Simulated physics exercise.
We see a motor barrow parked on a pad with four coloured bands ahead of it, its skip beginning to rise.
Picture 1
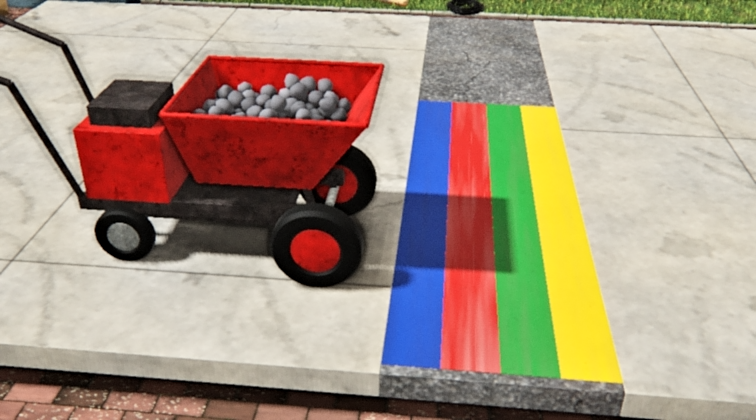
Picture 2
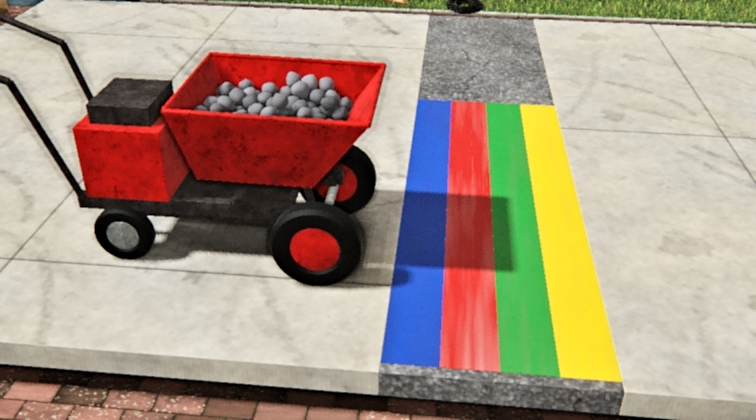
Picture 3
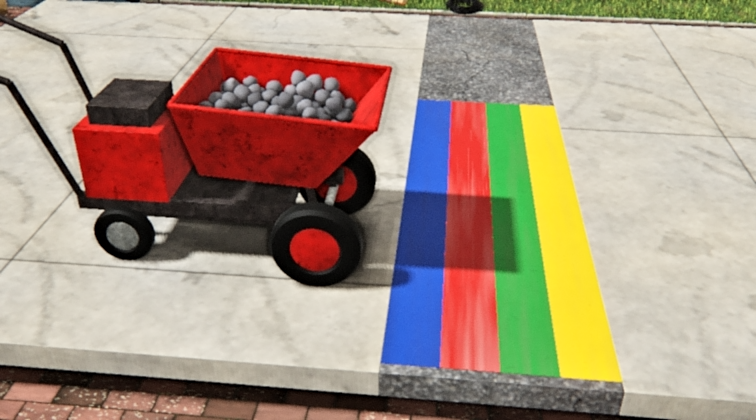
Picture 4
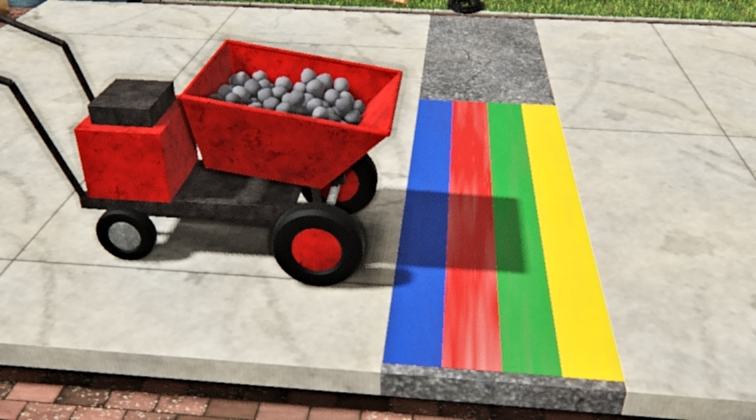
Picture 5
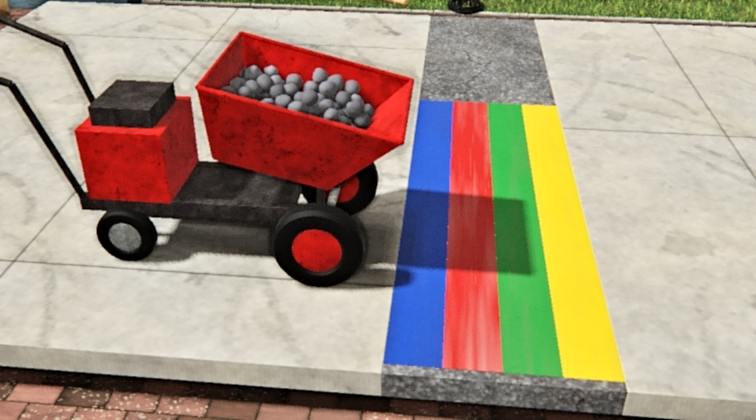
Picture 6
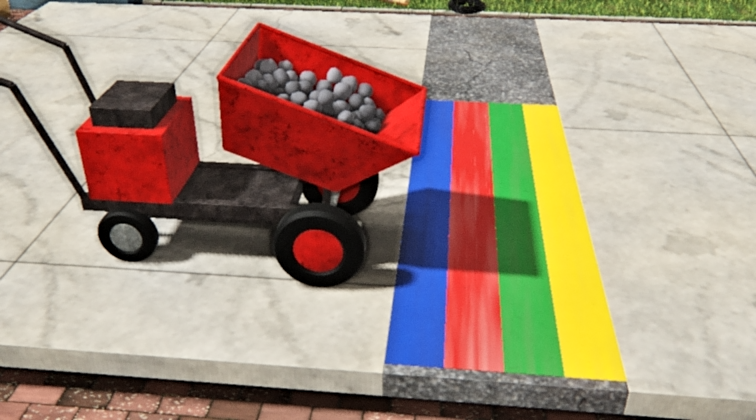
A red motor barrow loaded with round grey cobbles stood still beside blue, red, green and yellow strips, and its skip slowly rose at the back, tilting toward the right with the cobbles still inside.
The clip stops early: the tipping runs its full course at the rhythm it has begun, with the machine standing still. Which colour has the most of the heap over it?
The green one gets the largest share.
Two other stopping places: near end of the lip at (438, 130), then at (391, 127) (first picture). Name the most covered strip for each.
At the first place the yellow one, at the second the strip in green.
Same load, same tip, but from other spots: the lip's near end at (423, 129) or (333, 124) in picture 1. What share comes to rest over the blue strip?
The first gives 0 %, the second 10 %.
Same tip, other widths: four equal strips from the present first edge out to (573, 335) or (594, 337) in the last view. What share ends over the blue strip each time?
In turn 0 and 0 in a hundred.
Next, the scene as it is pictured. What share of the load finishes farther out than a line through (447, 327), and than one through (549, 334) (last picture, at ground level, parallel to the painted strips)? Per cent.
Near 80 % and 40 %.
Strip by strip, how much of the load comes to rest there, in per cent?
Blue strip: 0 %, red strip: 15 %, green strip: 30 %, yellow strip: 20 %.
Soon, skip tipped steeply; all in the skip.
A while on, skip tipped right over; about two thirds in the skip; a small part over the red strip; about a quarter over the green strip; a stray few over the yellow strip.
Towards the end, skip tipped right over; about a quarter in the skip; a small part over the red strip; about a third over the green strip; about a quarter over the yellow strip; a small part off the paint.
Finally, skip tipped right over; about a quarter in the skip; none over the blue strip; about a quarter over the red strip; about a third over the green strip; about a quarter over the yellow strip; a small part off the paint.
